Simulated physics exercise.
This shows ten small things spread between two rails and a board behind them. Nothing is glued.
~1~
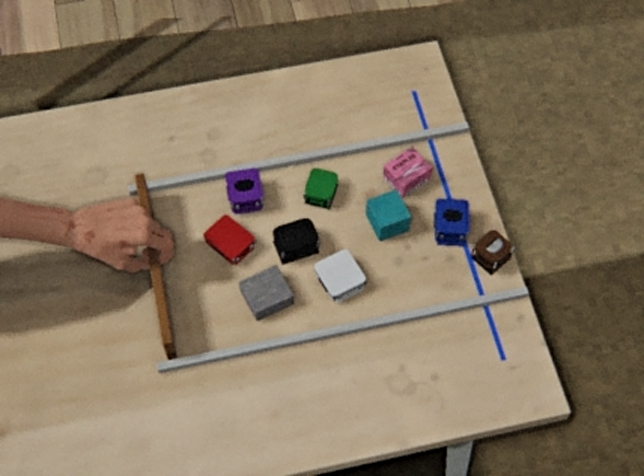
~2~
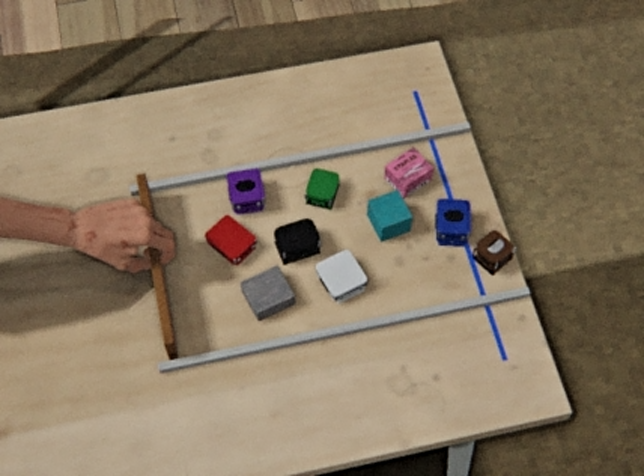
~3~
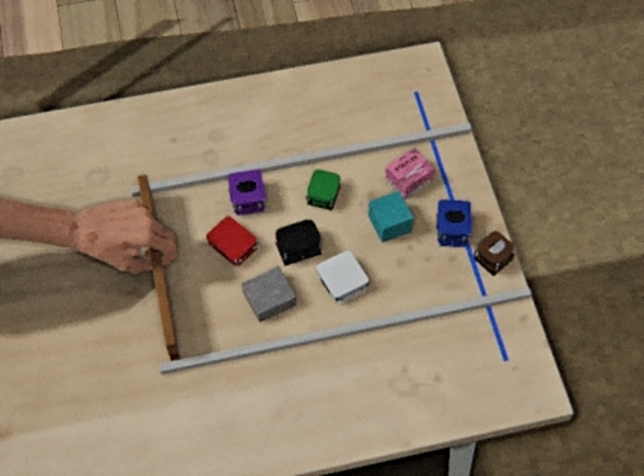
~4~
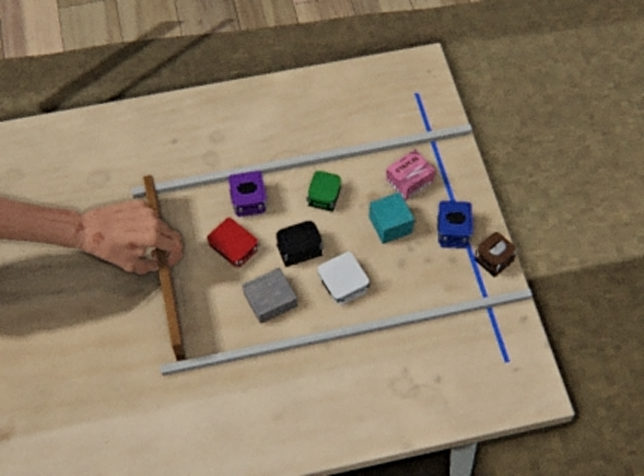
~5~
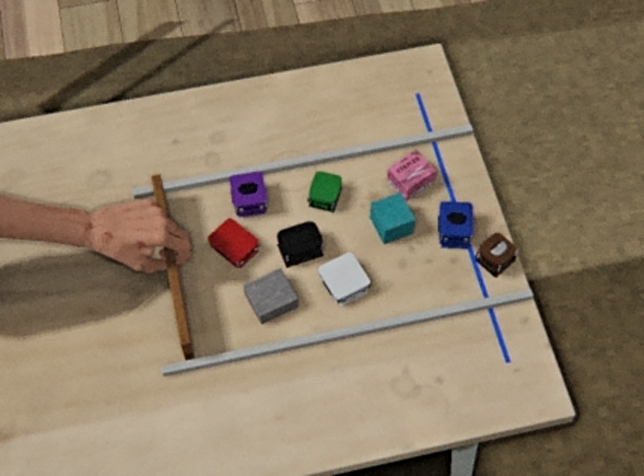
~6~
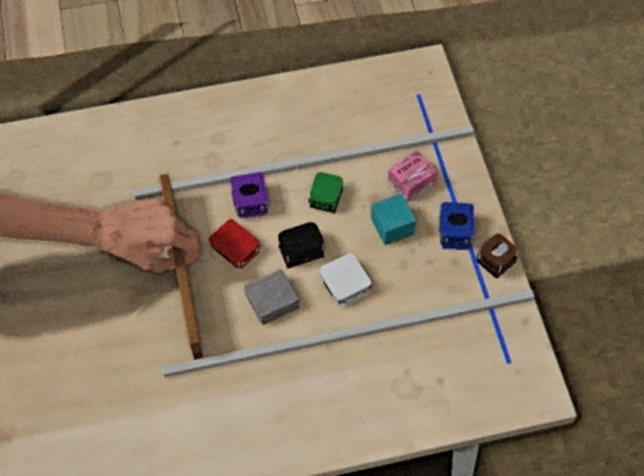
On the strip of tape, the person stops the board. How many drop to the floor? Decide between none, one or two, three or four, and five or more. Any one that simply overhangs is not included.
Five or more leave.
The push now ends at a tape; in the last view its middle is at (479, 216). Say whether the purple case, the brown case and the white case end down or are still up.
In order, the purple case keeps its spot, then the brown case goes off the edge, then the white case goes off the edge.
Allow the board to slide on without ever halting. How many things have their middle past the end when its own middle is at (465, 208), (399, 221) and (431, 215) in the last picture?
The counts are 7, 1 and 4, in that order.
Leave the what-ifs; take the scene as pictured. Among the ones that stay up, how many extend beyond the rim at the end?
0.
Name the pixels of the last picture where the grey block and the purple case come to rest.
The grey block finishes at (496, 255); the purple case finishes at (458, 155).
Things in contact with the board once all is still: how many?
That makes 3.
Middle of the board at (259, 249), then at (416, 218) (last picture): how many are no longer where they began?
Counts: 4 / 10.
A little later, none off yet; brown case at rest near (497, 256); blue case at rest near (456, 226); pink box at rest near (412, 176).
Next, none off yet; brown case at rest near (497, 256); blue case moving near (466, 225); pink box at rest near (412, 176).
Later still, none off yet; brown case shifted about its own width near (519, 258); blue case tilted well over near (520, 223); pink box shifted well along near (475, 167).
When it is over, the number that fall off is five or more; down, black case, white case, green case, turquoise block, pink box, blue case and brown case.
